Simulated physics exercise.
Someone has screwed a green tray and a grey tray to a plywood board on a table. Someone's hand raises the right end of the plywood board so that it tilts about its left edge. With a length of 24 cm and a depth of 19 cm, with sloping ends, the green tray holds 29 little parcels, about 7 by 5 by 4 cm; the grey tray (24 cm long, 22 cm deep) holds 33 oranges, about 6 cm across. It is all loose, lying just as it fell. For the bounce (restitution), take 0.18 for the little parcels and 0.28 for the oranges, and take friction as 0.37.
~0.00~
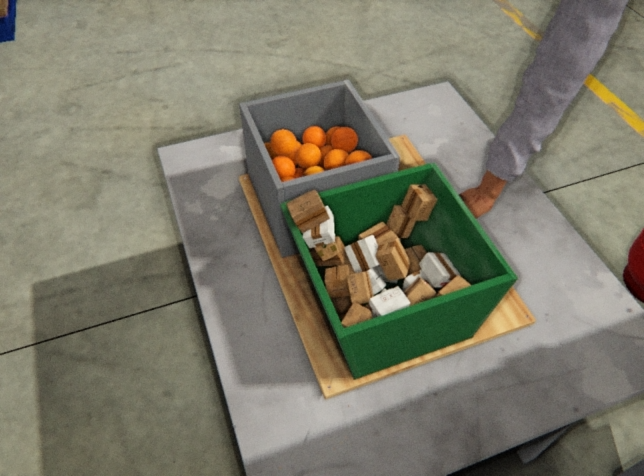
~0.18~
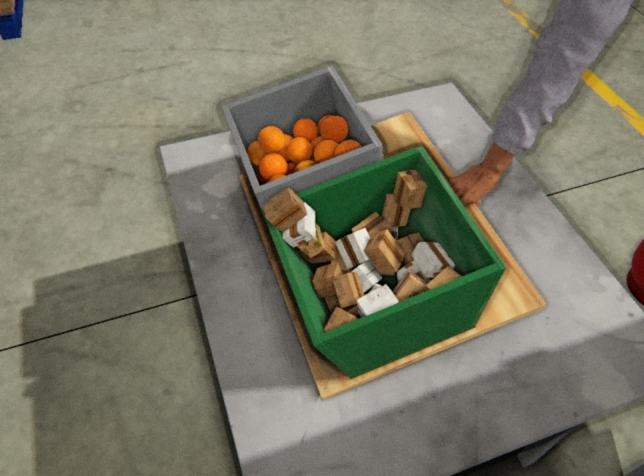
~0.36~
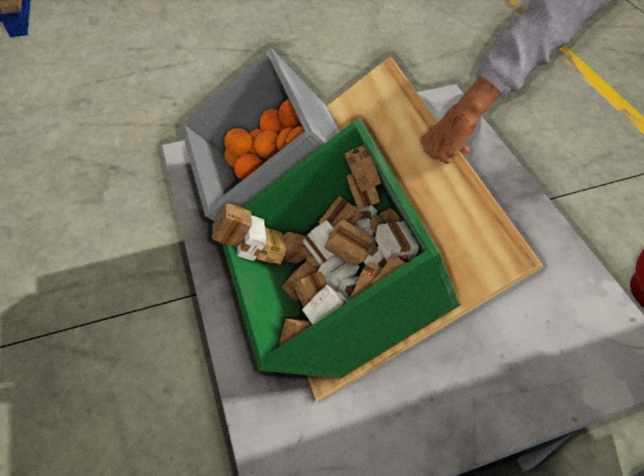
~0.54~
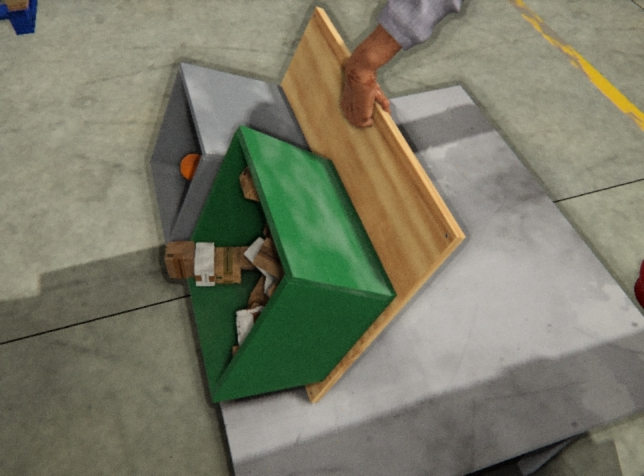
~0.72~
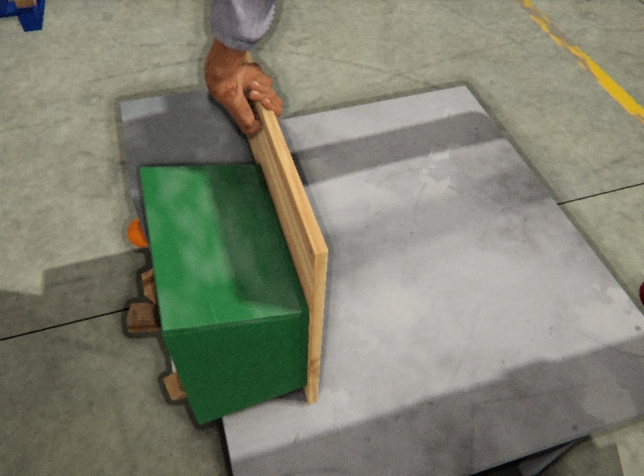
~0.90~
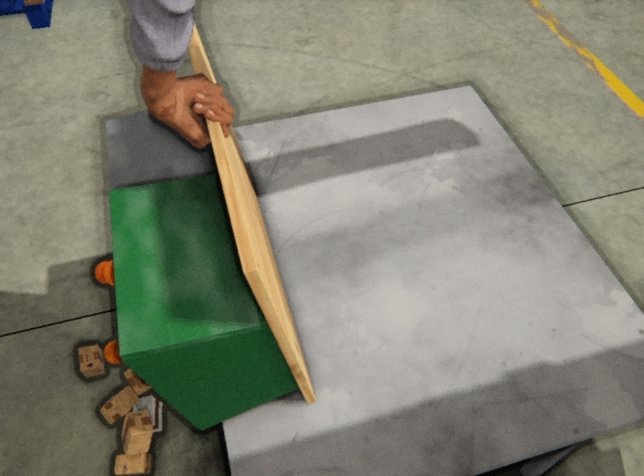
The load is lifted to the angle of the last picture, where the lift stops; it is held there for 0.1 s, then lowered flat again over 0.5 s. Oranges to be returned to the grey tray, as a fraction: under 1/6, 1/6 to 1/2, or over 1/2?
Over 1/2.
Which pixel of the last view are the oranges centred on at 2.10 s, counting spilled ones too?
Around (115, 385) in pixels.
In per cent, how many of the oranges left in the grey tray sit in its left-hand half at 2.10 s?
It works out to around 10 in a hundred.
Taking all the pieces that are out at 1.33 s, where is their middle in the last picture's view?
I'd put it somewhere close to (131, 427).
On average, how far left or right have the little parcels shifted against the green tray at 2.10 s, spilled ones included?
About 58 cm to the left.
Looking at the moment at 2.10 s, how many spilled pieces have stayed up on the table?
Roughly 2 of them.
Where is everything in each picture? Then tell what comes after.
In the first frame (we follow the rim corner now nearest the camera, unless another is named; the camera moves round a little), grey tray (by its farthest rim corner) at (344, 82); green tray at (345, 332); tilt 0°; nothing out yet.
Grey tray at (328, 69); green tray at (320, 339); tilt 10°, in the second frame.
Green tray at (263, 362); tilt 35°, in the third frame.
Green tray at (213, 396); tilt 64°, in the fourth frame.
Green tray at (197, 419); tilt 89°; 1 out, the lowest parcel at (145, 318), in the fifth frame.
Green tray at (197, 425); tilt 99°; 15 out, in the sixth frame.
After 1.09 s, tilt 91°; 18 of 29 out of the green tray and 15 of 33 out of the grey tray.
After 1.33 s, tilt 27°; 24 of 29 out of the green tray and 24 of 33 out of the grey tray.
After 1.67 s, tilt 0°; 24 of 29 out of the green tray and 24 of 33 out of the grey tray.
Outcome (at 2.10 s), 24 of 29 out of the green tray and 24 of 33 out of the grey tray. Asked share, 24 of 33, 73 per cent.
